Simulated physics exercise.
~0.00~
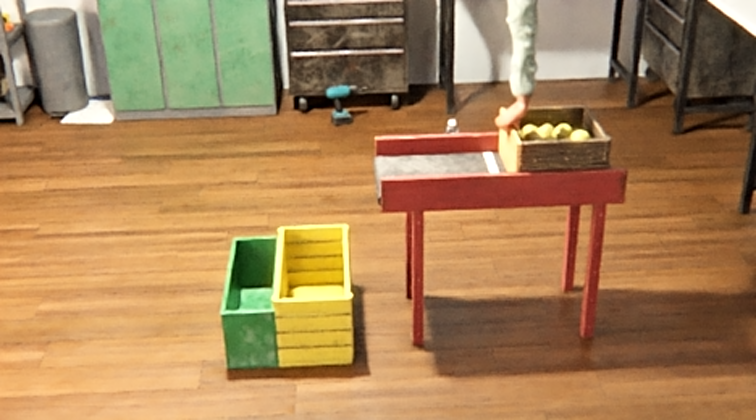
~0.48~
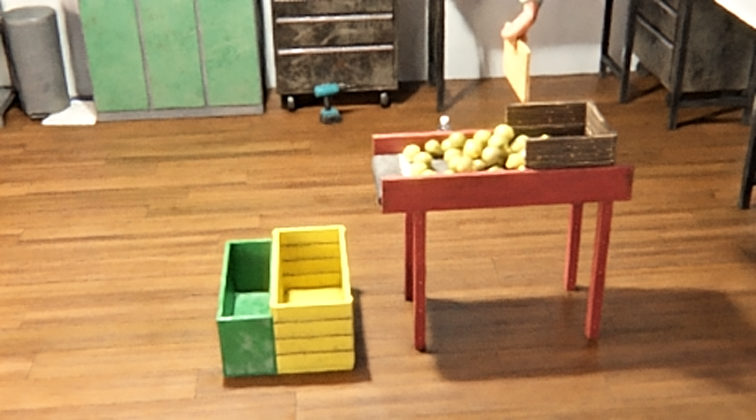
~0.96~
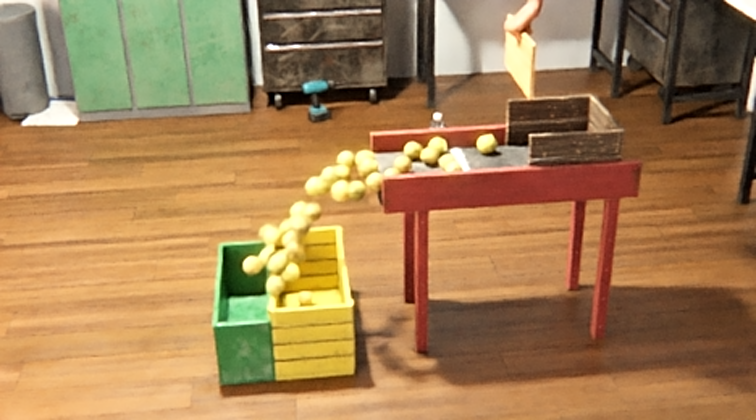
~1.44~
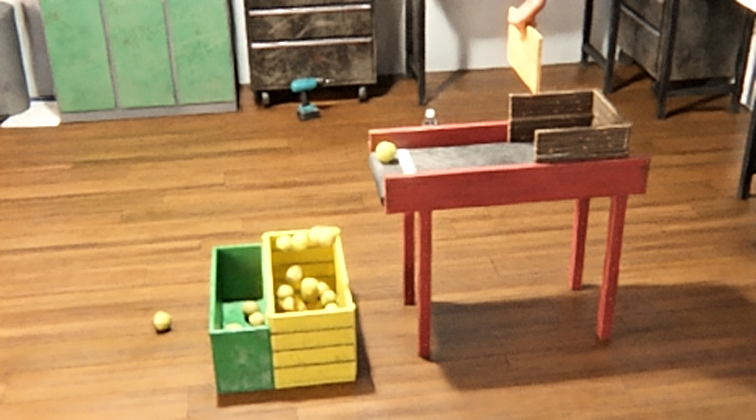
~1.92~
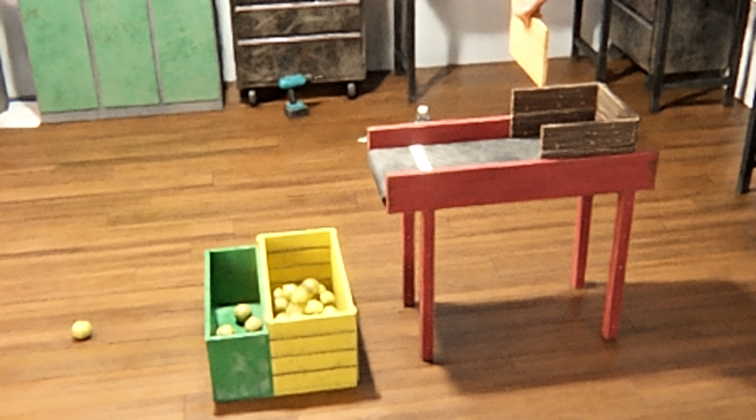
We see a hand lift a panel from an open crate on a red table, and yellow apples spread left along the belt and pour off its end, most landing in the yellow tote, some in the green box, and one on the floor beyond, farther left.
